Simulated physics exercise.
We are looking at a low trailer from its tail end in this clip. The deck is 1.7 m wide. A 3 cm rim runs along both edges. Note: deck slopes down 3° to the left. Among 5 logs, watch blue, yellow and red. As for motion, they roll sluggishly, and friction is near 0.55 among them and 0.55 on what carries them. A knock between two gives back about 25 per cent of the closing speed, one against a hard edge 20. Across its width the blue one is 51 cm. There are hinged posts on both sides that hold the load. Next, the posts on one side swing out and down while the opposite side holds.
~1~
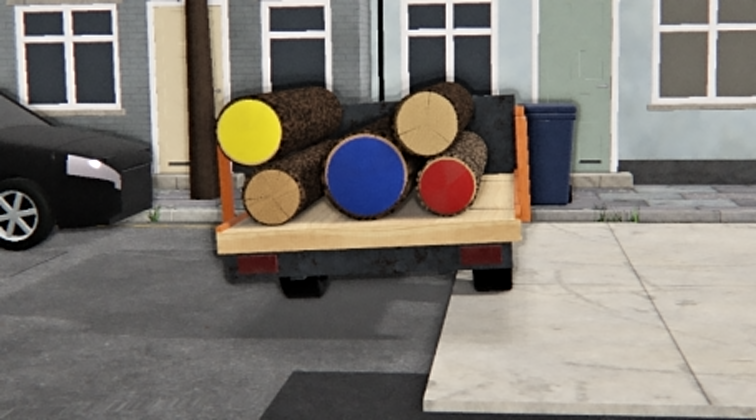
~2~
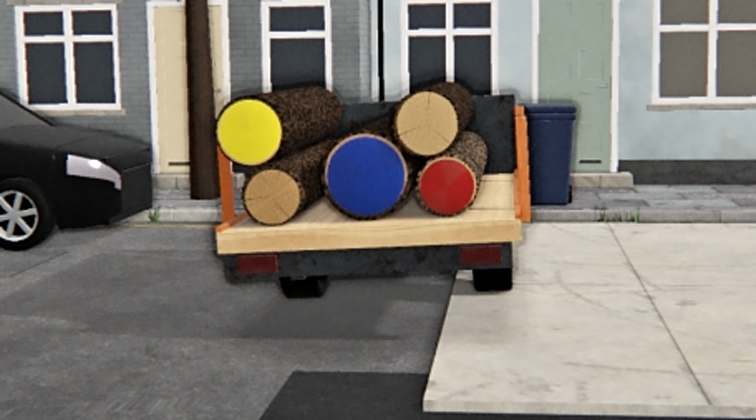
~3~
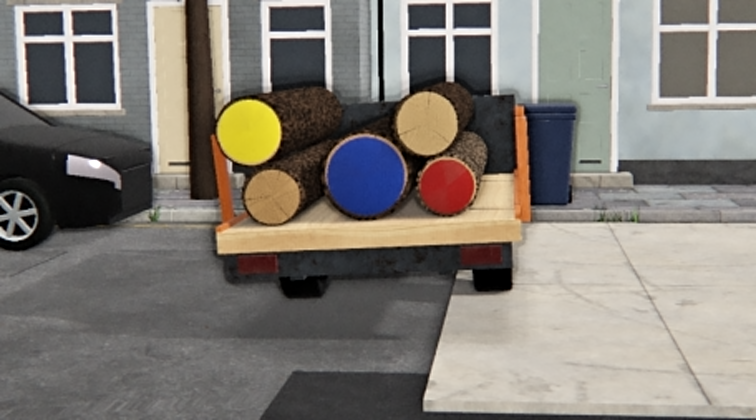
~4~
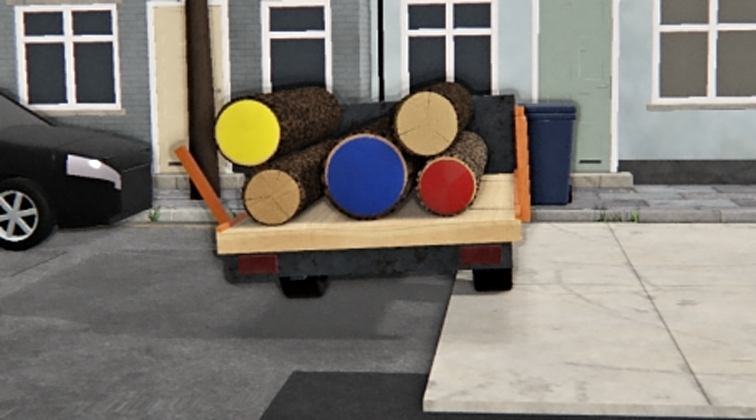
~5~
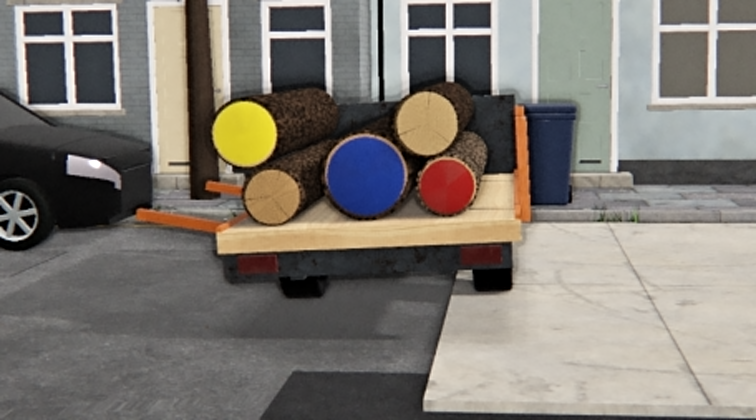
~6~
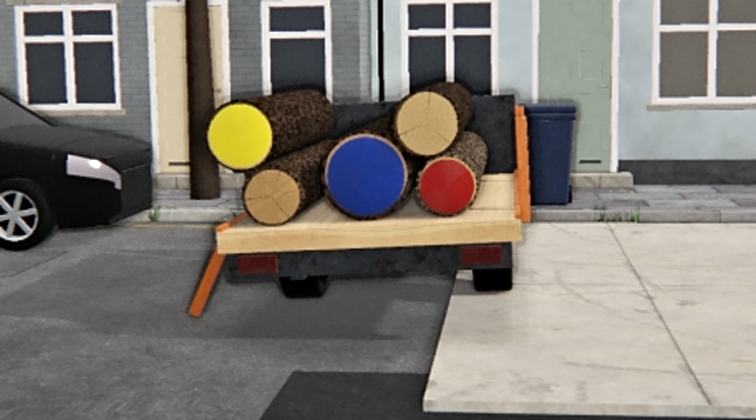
The orange posts on the left side of a parked flatbed truck tilt outward, swing down past level and end up hanging below the deck edge. Meanwhile the yellow-ended log on the upper left shifts slightly left, while the blue, red and two plain logs stay still.
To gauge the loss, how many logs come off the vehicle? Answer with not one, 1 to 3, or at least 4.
The answer is 1 to 3.
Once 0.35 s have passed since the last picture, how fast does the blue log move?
Its speed is roughly 0.0 m/s.
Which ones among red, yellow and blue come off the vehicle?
Red: Held. Yellow: Away. Blue: Held.
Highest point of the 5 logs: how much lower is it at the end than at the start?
Some 0 centimetres.
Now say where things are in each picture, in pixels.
In the first frame, blue (365, 177), yellow (250, 132), red (447, 187); sides still shut; the deck slopes 3° down to the left; 3 of the 5 make up the bottom layer.
In the second frame, blue (365, 177), yellow (250, 132), red (447, 187); both sides upright.
In the third frame, blue (365, 177), yellow (249, 132), red (447, 187); left posts out by 5°, tip at (218, 141).
In the fourth frame, blue (365, 177), yellow (248, 132), red (447, 187); left posts out by 30°, tip at (183, 153).
In the fifth frame, blue (365, 177), yellow (245, 133), red (447, 187); left posts out by 80°, tip at (144, 215).
In the sixth frame, blue (365, 177), yellow (240, 136), red (447, 187); left posts out by 155°, tip at (197, 308).
Another 0.3 s on from the last picture, blue is on the deck, 85 cm from the left edge; yellow is dropping off the left side; red is on the deck, 40 cm from the right edge; 1 of 5 is off.
Another 0.5 s on from the last picture, yellow is dropping off the left side; still the same for blue, red; 1 of 5 is off.
In the end (2.4 s after the last picture), blue is on the deck, 85 cm from the left edge; yellow is on the ground to the left; red is on the deck, 40 cm from the right edge; 1 of 5 is off.
